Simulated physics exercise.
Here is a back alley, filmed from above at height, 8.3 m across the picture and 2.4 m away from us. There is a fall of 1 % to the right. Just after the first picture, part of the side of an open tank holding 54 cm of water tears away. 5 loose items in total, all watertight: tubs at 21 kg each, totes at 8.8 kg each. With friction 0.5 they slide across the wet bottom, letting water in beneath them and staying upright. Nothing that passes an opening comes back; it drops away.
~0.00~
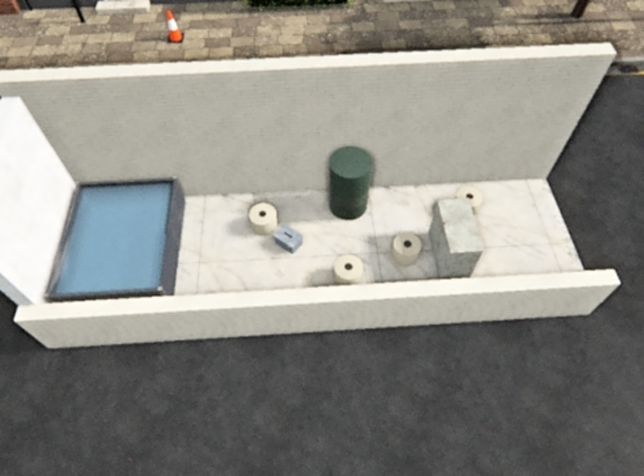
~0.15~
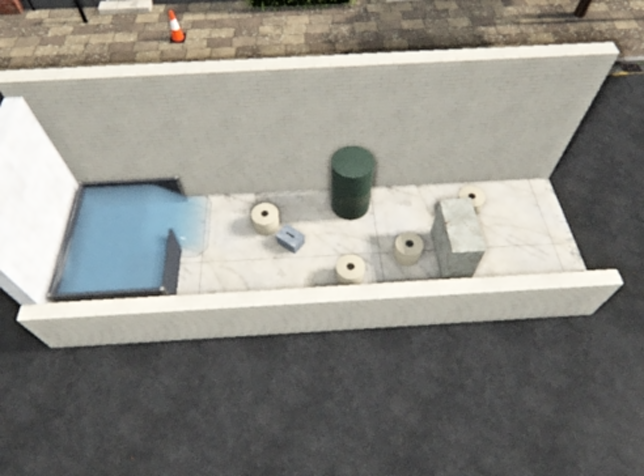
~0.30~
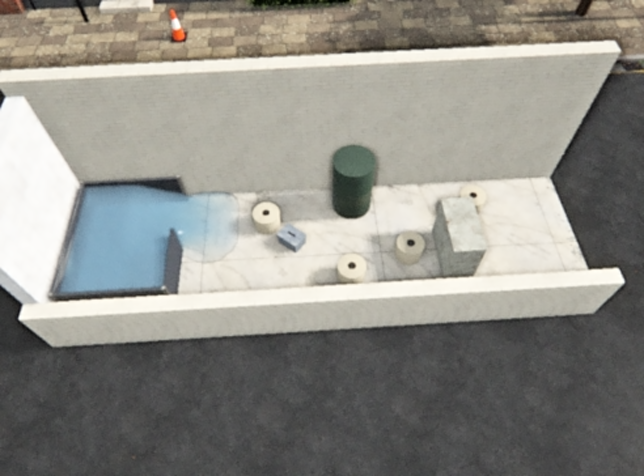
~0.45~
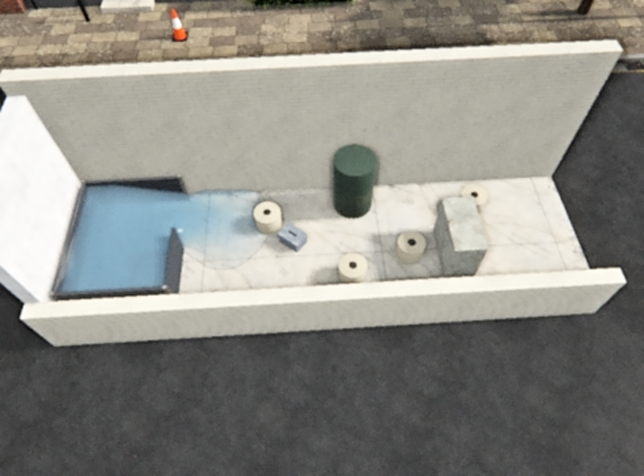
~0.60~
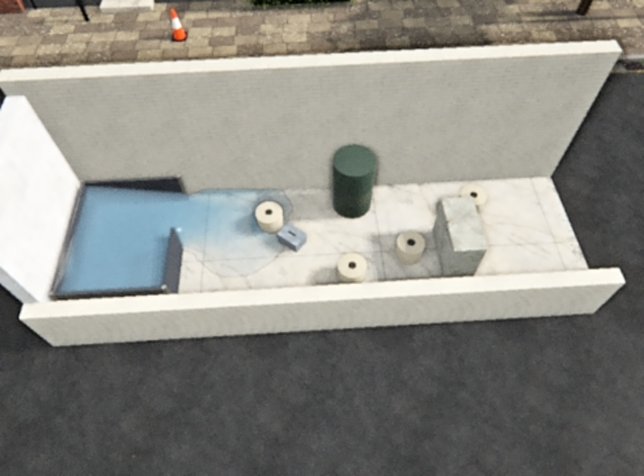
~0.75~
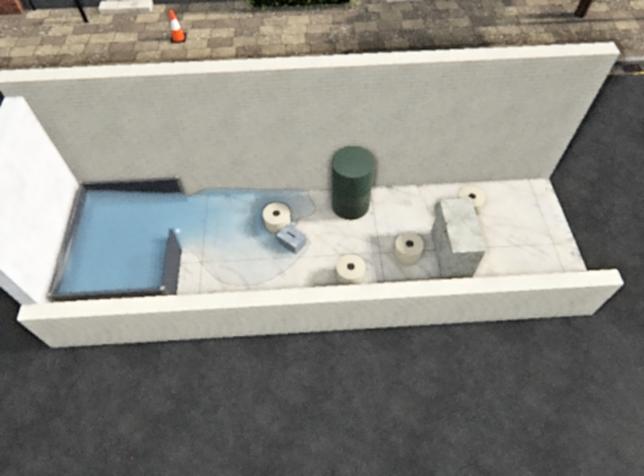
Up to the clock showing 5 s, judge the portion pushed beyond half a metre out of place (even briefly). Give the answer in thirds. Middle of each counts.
Two thirds or more.
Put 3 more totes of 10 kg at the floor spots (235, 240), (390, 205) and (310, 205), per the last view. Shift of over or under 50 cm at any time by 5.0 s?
Well, the first one's too far, the next one's not that far and the last one's too far.
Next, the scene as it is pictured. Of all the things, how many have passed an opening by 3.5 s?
By then 0.
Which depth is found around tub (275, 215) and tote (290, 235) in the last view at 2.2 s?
I'd put it at 10 cm and 11 cm respectively.
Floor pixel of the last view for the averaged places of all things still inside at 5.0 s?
Around (422, 225).
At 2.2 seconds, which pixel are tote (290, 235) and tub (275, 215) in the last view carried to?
Roughly (408, 265), then roughly (397, 235).
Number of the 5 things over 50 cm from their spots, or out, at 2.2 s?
2.
After 1.1 s 1 of 5 are over 50 cm from their spots; 0 afloat.
After 2.2 s 2 of 5 are over 50 cm from their spots; 0 afloat.
After 3.5 s 3 of 5 are over 50 cm from their spots; 3 afloat.
After 5.0 s 4 of 5 are over 50 cm from their spots, and 4 have been at some point; 4 afloat.
